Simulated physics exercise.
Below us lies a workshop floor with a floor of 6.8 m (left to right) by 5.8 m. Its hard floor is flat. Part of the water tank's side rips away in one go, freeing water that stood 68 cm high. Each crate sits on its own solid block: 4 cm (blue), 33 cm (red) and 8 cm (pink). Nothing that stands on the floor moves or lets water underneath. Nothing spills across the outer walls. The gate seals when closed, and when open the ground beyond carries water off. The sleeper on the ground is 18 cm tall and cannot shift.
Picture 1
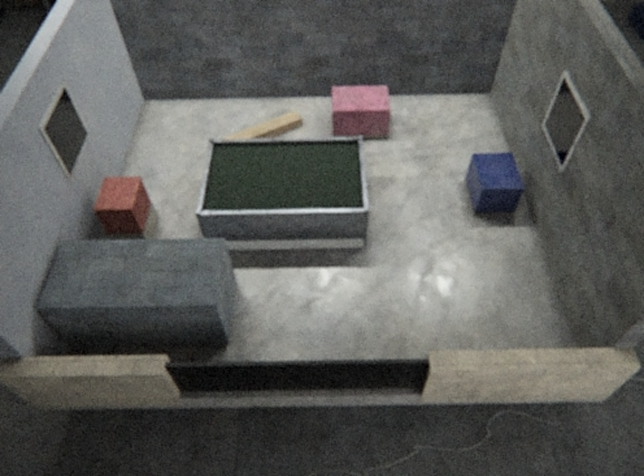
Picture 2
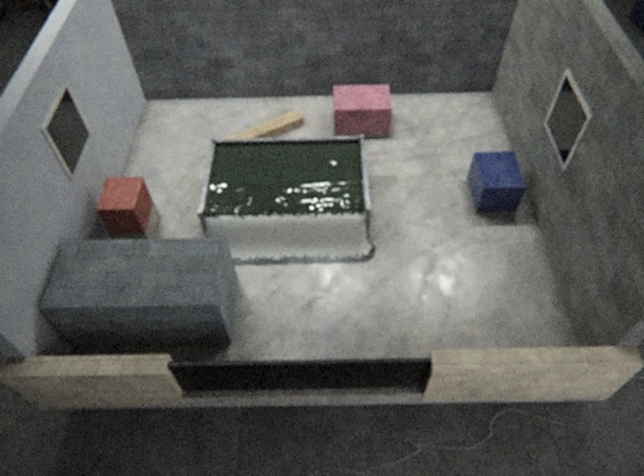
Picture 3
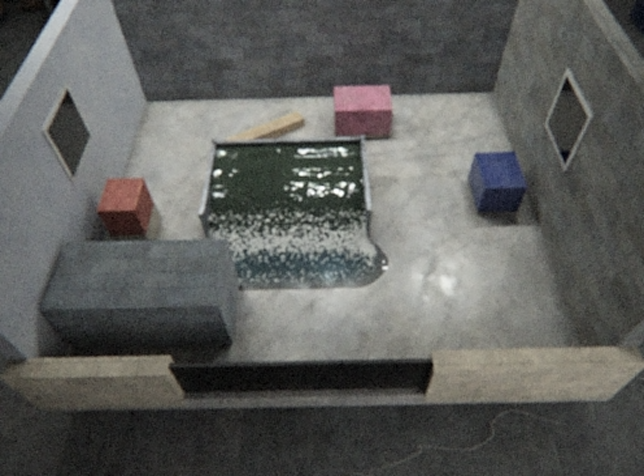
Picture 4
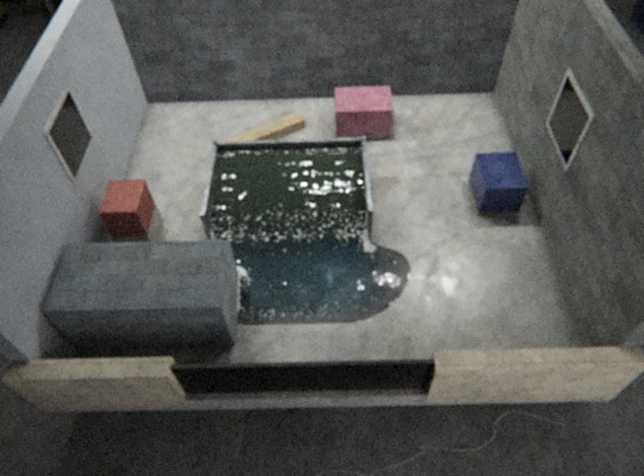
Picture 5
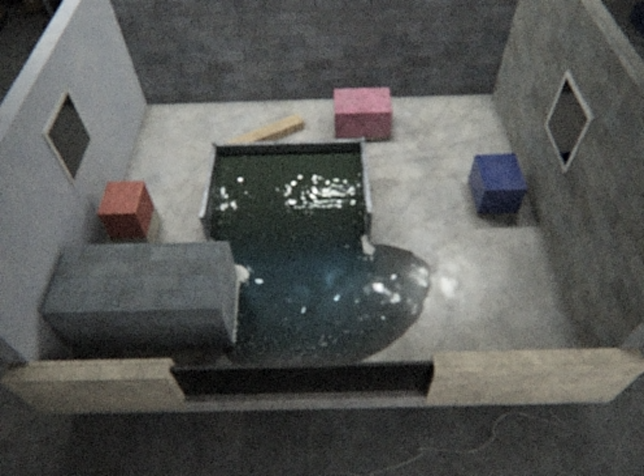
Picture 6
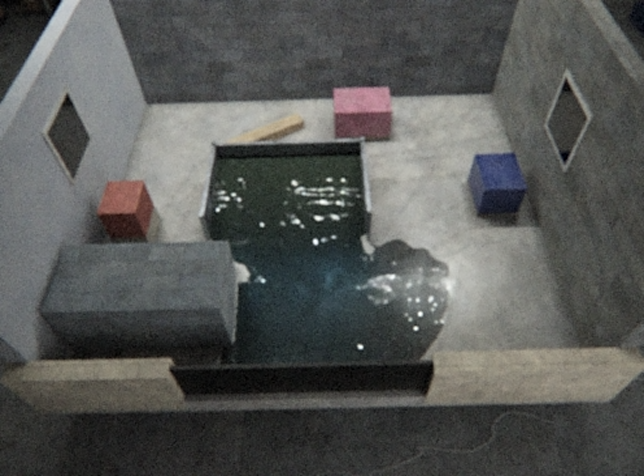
A tank's near side gives way and dark water pours out, spreading across the pale floor.
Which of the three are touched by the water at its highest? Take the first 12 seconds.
One by one: The blue crate gets wet; the red crate keeps dry; the pink crate is soaked.
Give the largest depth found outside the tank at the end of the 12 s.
Roughly 11 cm.
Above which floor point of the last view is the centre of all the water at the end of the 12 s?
At about (329, 204).
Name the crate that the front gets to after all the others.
The pink one.
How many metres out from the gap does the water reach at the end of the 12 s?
Roughly 5.0 m.
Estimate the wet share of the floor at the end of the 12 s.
Some 100 per cent of it.
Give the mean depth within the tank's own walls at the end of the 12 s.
About 7 cm.
A moment later water covers 30 % of the floor and is deepest (48 cm) near (299, 367); blue plinth not reached, red plinth reached, pink plinth not reached.
Soon after water covers 40 % of the floor and is deepest (44 cm) near (58, 386); blue plinth not reached, red plinth reached, pink plinth not reached.
Next water covers 60 % of the floor and is deepest (32 cm) near (58, 386); blue plinth reached, red plinth reached, pink plinth not reached.
Later on water covers 95 % of the floor and is deepest (20 cm) near (586, 374); blue plinth reached, red plinth reached, pink plinth reached.
At the end water covers 100 % of the floor and is deepest (11 cm) near (396, 102); highest at the blue plinth 25 cm, highest at the red plinth 22 cm, highest at the pink plinth 12 cm.
